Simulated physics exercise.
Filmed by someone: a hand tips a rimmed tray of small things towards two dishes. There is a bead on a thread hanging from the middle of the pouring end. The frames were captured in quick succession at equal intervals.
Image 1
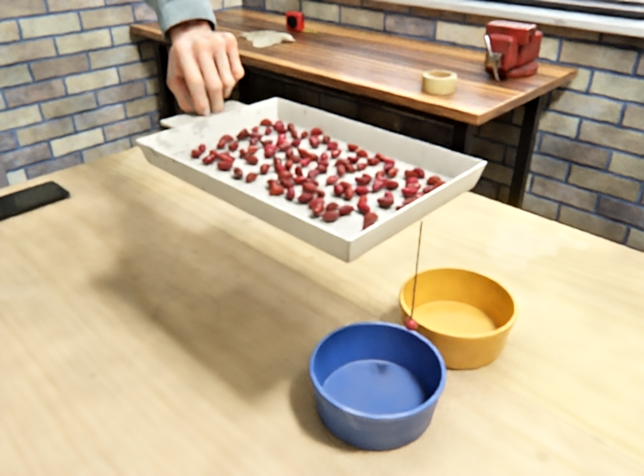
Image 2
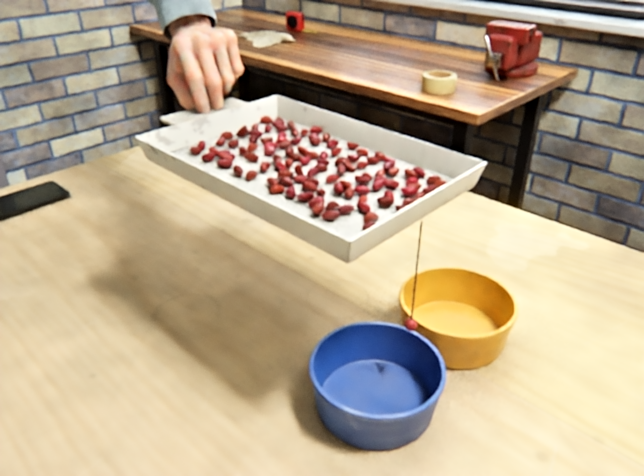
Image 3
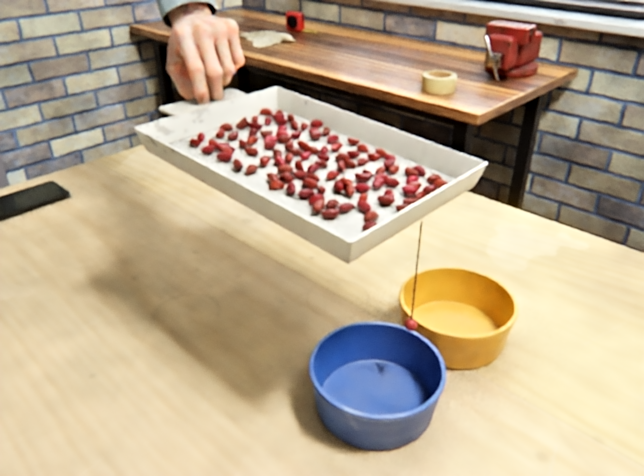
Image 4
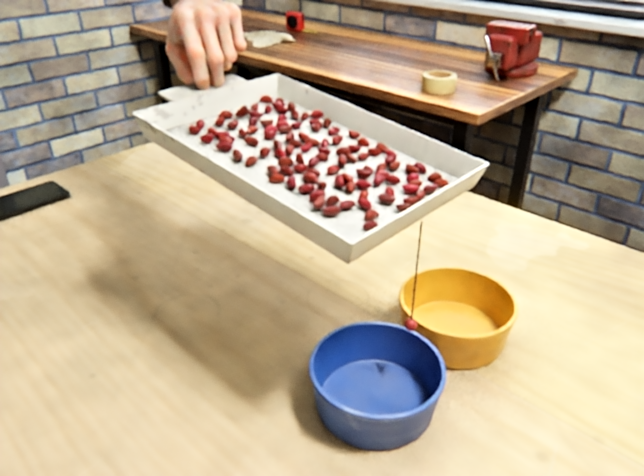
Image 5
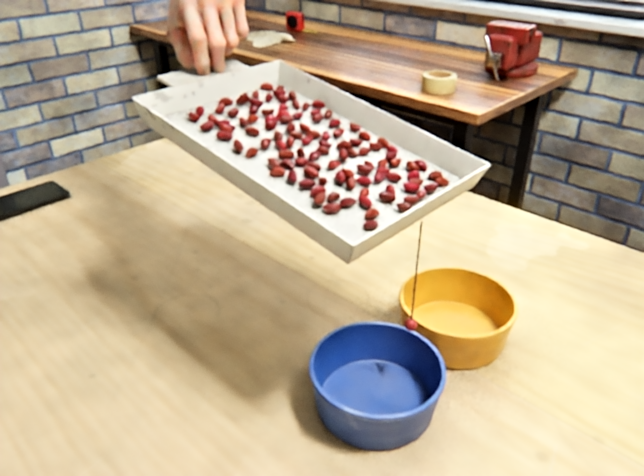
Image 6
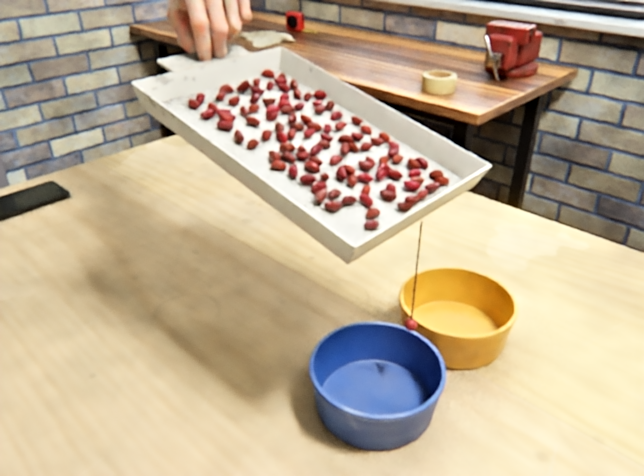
A hand gradually raising the handle end of a white tray of red beans, tilting it slightly above blue and yellow dishes.
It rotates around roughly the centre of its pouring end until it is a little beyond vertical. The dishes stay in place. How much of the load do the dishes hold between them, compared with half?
Between them the dishes hold less than half of the load.
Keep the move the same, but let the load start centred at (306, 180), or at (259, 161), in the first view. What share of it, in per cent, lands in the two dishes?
About 20 %, then about 30 %.
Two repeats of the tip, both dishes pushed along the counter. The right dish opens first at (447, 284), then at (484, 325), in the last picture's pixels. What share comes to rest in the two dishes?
Around 0 and around 80 per cent, in that order.
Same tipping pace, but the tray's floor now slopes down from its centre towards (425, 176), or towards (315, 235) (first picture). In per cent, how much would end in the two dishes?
90 and 80 per cent, in that order.
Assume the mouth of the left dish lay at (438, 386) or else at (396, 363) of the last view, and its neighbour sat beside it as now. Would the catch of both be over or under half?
Try 1: The greater share; try 2: A lesser share.
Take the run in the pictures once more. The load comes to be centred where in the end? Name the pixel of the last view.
Centre at rest, last view: Approx. (490, 423).
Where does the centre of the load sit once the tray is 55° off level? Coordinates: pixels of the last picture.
The load is centred around (407, 179).
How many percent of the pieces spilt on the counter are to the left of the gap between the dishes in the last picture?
Share to the left: Near 10 per cent.
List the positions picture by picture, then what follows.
Corners of the pouring end at (349, 234) and (477, 162), level; middle of the load at (320, 169), kidney beans; left dish at (430, 415); right dish at (506, 339); bead on its thread at (411, 325), in the first picture.
Corners of the pouring end at (349, 235) and (477, 162), level; middle of the load at (320, 168), in the second picture.
Corners of the pouring end at (350, 235) and (478, 162), tipped barely, level across its low end; middle of the load at (321, 163), in the third picture.
Corners of the pouring end at (351, 236) and (479, 163), tipped a little, level across its low end; middle of the load at (321, 157), in the fourth picture.
Corners of the pouring end at (353, 237) and (481, 163), tipped a little, level across its low end; middle of the load at (322, 150), in the fifth picture.
Corners of the pouring end at (354, 239) and (482, 164), tipped a little, level across its low end; middle of the load at (323, 144); left dish at (430, 415); right dish at (506, 339), in the sixth picture.
Soon, tray tipped steeply; nearly all on the tray; a stray few in the air.
A while on, tray tipped right over; nearly all on the tray; a stray few in the left dish; a small part outside both.
Towards the end, tray tipped past a quarter turn; about a quarter in the left dish; a stray few in the right dish; most outside both.
Finally, tray tipped past a quarter turn; about a quarter in the left dish; a stray few in the right dish; most outside both.
